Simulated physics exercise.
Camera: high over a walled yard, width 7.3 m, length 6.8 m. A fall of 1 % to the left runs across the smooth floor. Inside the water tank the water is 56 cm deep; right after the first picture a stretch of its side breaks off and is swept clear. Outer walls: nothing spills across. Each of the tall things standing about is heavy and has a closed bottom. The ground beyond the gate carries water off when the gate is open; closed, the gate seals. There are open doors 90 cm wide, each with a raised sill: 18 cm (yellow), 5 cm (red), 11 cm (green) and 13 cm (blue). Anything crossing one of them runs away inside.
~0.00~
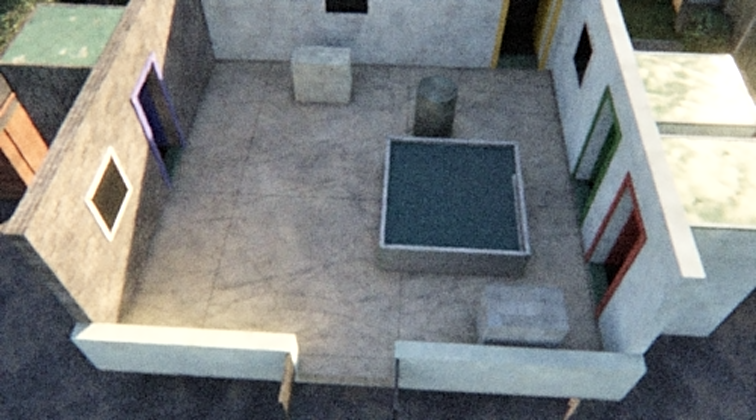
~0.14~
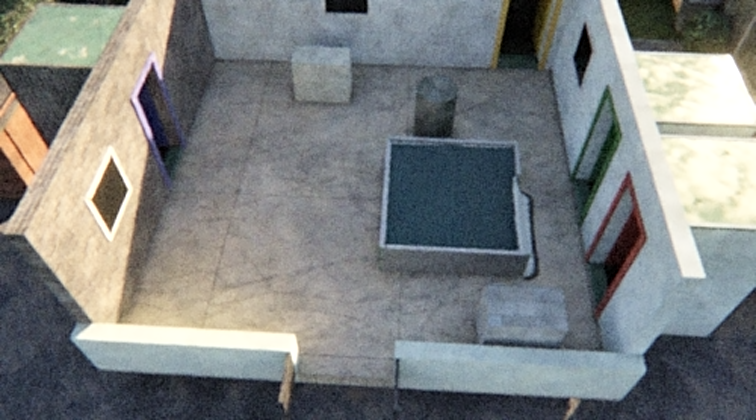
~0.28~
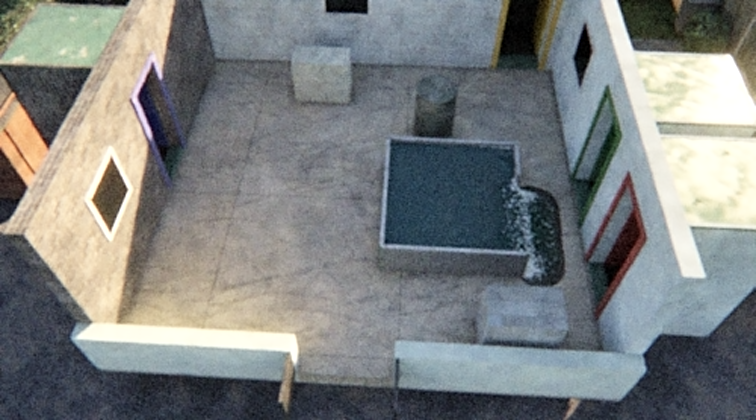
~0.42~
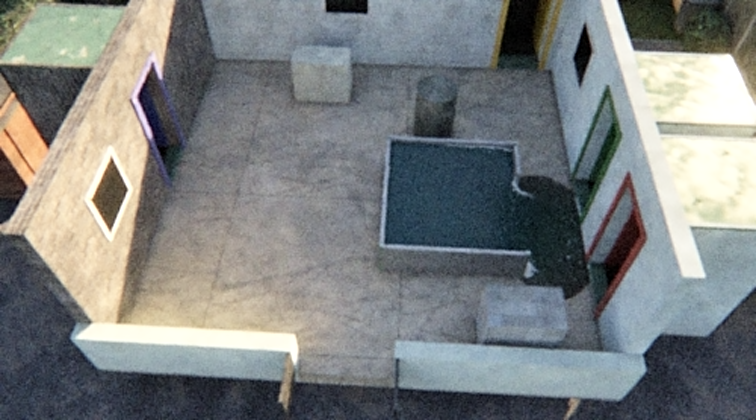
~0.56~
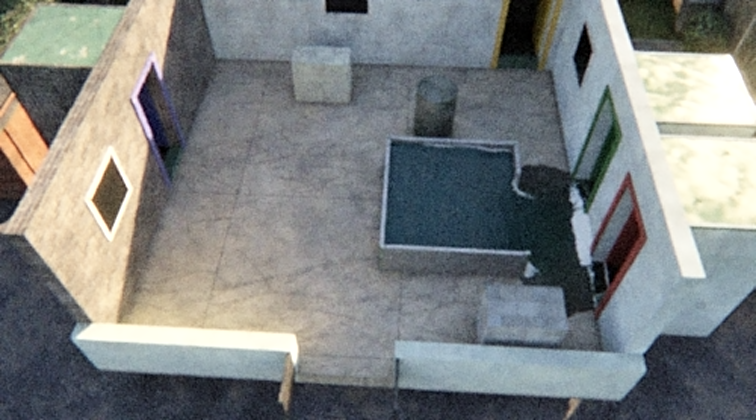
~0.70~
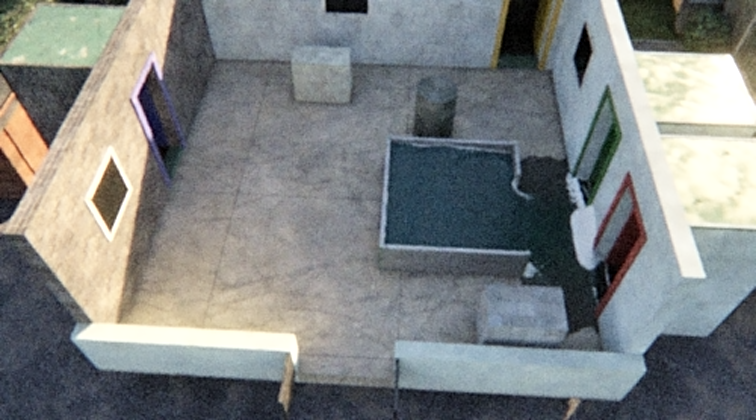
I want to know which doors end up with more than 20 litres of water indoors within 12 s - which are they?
The yellow door: That much or less; the red door: More than that; the green door: More than that; the blue door: That much or less.
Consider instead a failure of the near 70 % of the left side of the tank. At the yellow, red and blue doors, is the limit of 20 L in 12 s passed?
Yellow falls short; red falls short; blue exceeds.
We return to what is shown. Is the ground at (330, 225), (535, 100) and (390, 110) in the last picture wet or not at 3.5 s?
Going in order, clear, then covered, then clear.
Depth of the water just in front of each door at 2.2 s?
Depths in cm: Yellow 0, red 24, green 27, blue 0.
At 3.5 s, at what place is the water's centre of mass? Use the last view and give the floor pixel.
Near (491, 224).
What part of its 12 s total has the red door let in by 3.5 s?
60 percent or so by then.
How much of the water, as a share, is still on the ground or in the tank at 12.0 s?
About 70 percent of the water remains.
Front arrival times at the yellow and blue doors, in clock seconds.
Arrival: Yellow 2.4 s, blue 8.5 s.
After 1.4 s water covers 10 % of the floor and is deepest (42 cm) near (568, 240); yellow door not reached, red door 24 cm at the sill, 70 L in, green door 29 cm at the sill, 81 L in, blue door not reached.
After 2.2 s water covers 20 % of the floor and is deepest (39 cm) near (600, 361); yellow door not reached, red door 24 cm at the sill, 184 L in, green door 27 cm at the sill, 171 L in, blue door not reached.
After 3.5 s water covers 35 % of the floor and is deepest (34 cm) near (549, 347); yellow door 14 cm at the sill, 0 L in, red door 18 cm at the sill, 306 L in, green door 19 cm at the sill, 256 L in, blue door not reached.
After 7.0 s water covers 65 % of the floor and is deepest (12 cm) near (548, 336); yellow door 12 cm at the sill, 0 L in, red door 11 cm at the sill, 441 L in, green door 9 cm at the sill, 302 L in, blue door not reached.
After 12.0 s water covers 90 % of the floor and is deepest (10 cm) near (162, 214); yellow door 5 cm at the sill, 0 L in, red door 7 cm at the sill, 494 L in, green door 5 cm at the sill, 302 L in, blue door 9 cm at the sill, 0 L in.
